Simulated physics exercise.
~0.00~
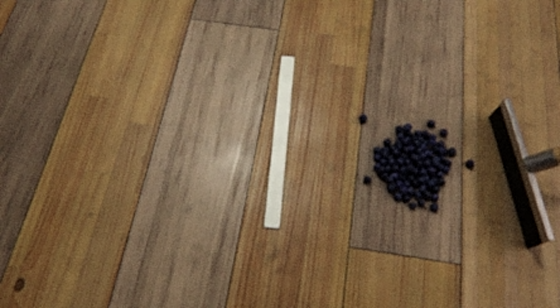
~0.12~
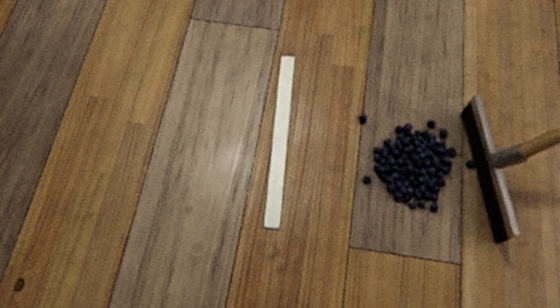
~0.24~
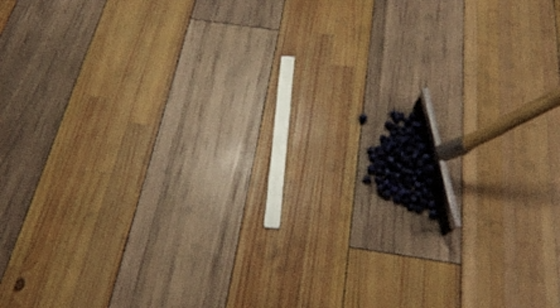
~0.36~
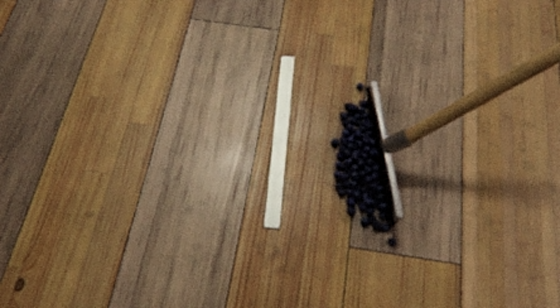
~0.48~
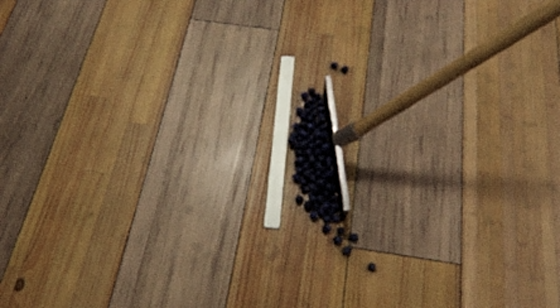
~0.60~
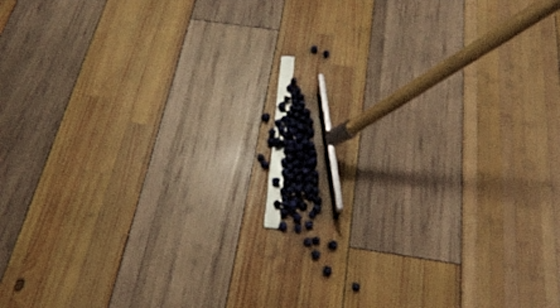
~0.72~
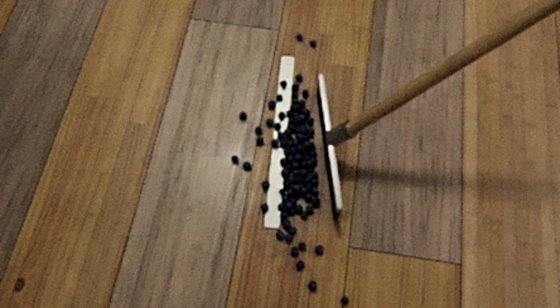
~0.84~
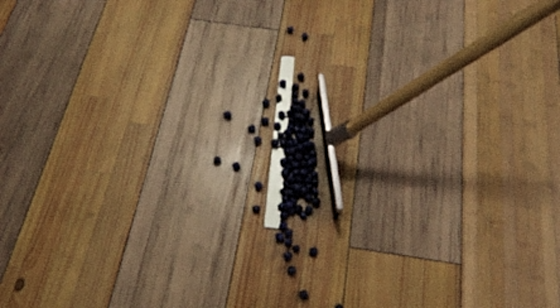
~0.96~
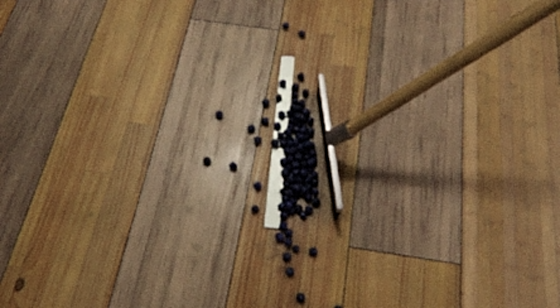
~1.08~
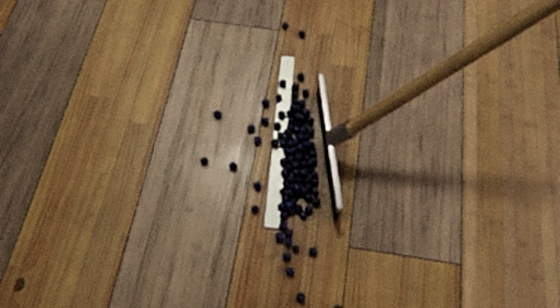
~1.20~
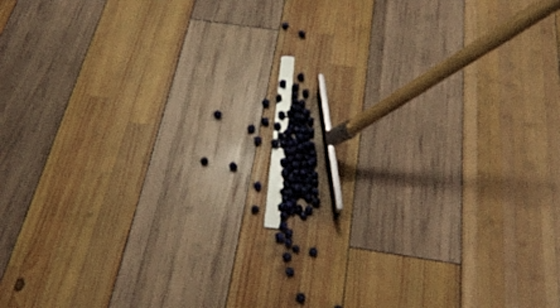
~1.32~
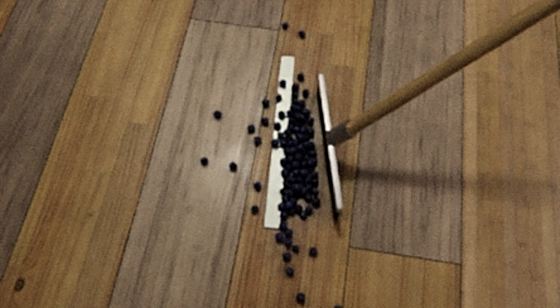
A squeegee pushes dark blueberries left and stops, leaving them scattered around a pale strip.
